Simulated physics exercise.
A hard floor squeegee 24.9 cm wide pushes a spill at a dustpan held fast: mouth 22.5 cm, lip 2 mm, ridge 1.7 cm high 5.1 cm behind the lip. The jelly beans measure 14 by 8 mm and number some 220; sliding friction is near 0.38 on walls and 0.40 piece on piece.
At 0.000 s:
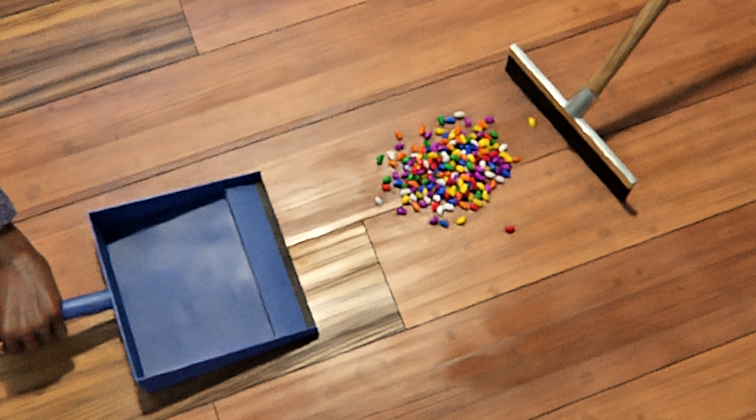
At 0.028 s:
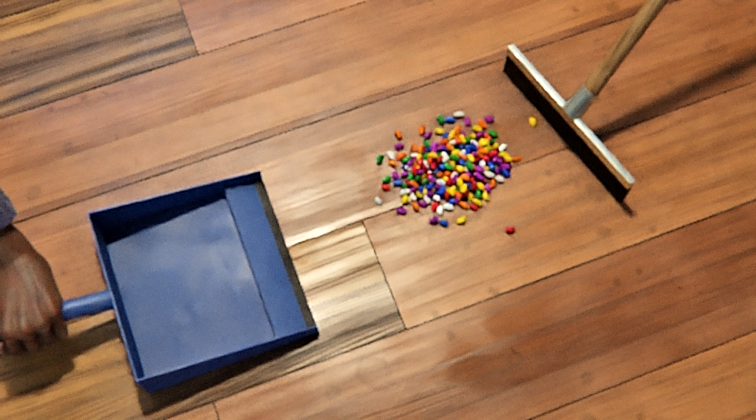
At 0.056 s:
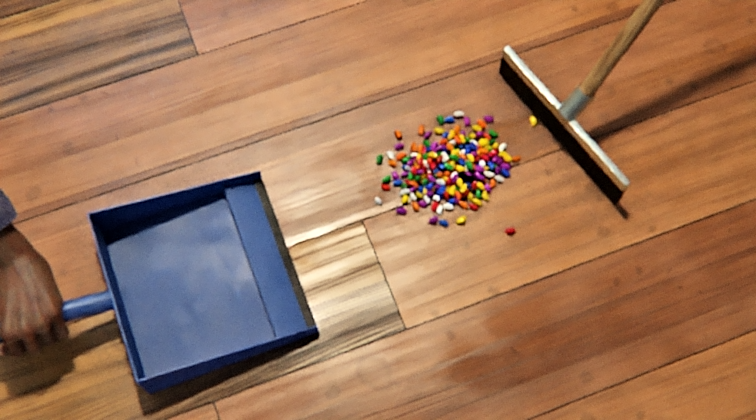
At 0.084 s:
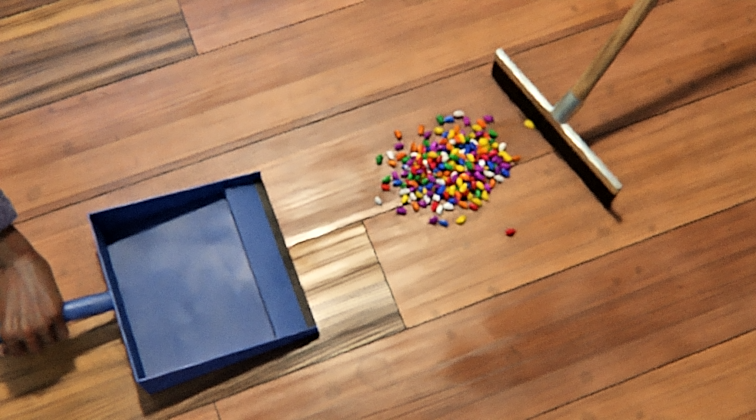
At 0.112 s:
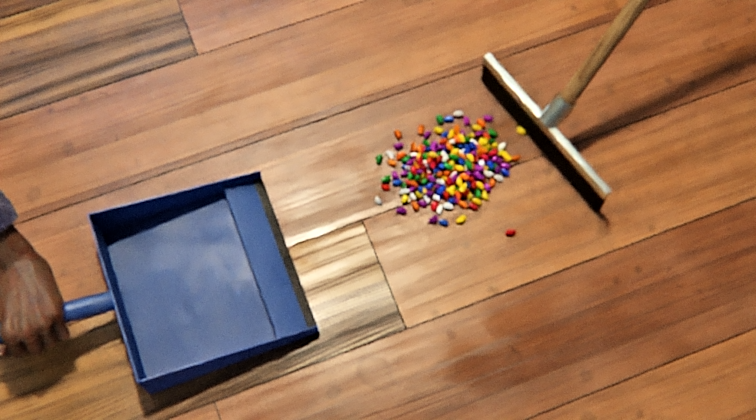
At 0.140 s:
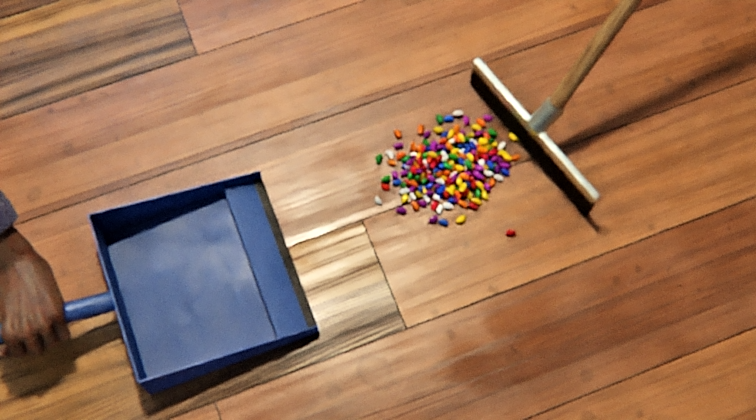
Colorful jelly beans lying in a pile on a wooden floor as a squeegee slides left toward a hand-held blue dustpan.
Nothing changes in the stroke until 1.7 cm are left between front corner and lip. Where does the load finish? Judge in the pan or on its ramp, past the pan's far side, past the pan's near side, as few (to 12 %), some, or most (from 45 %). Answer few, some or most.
Pan: Some, far side: Few, near side: Few.
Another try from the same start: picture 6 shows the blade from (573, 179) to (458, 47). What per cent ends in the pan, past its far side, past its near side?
Pan 0, far 20, near 0.
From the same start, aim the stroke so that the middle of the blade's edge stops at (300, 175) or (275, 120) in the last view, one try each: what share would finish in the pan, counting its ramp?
Some 5 and 0 per cent.
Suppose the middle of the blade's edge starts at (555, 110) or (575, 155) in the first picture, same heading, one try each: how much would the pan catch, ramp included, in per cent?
Some 15 and 25 per cent.
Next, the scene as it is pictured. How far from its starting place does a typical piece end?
About 24 cm.
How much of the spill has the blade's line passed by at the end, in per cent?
Some 0 per cent.
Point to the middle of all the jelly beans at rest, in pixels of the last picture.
At about (297, 246).
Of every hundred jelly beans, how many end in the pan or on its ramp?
Some 20 per cent.
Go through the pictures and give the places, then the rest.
In the first picture, blade from (631, 184) to (513, 51), moved 0.0 cm, 0 of the pieces shifted so far; middle of the pieces at (447, 167); pan at (193, 286).
In the second picture, blade from (629, 184) to (511, 52), moved 0.2 cm, 0 of the pieces shifted so far; middle of the pieces at (447, 167).
In the third picture, blade from (624, 186) to (506, 54), moved 0.9 cm, 0 of the pieces shifted so far; middle of the pieces at (447, 167).
In the fourth picture, blade from (616, 189) to (498, 57), moved 2.1 cm, 2 of the pieces shifted so far; middle of the pieces at (447, 167).
In the fifth picture, blade from (605, 194) to (488, 61), moved 3.7 cm, 2 of the pieces shifted so far; middle of the pieces at (447, 166).
In the sixth picture, blade from (594, 199) to (477, 65), moved 5.3 cm, 2 of the pieces shifted so far; middle of the pieces at (446, 166); pan at (194, 287). The blade's pace is about 0.59 m/s, heading 5 degrees towards the viewer's side.
After 0.39 s, middle of the blade 20 cm from the lip; 0 % over the lip, far side 5 %, near side 0 %.
After 0.56 s, middle of the blade 10 cm from the lip; 0 % over the lip, far side 5 %, near side 5 %.
After 0.85 s, middle of the blade 5 cm from the lip; 20 % over the lip, far side 5 %, near side 5 %.
By 2.5 s all is still; pan 20 %, far side 5 %, near side 5 %, in front of the lip or behind the blade 70 %.
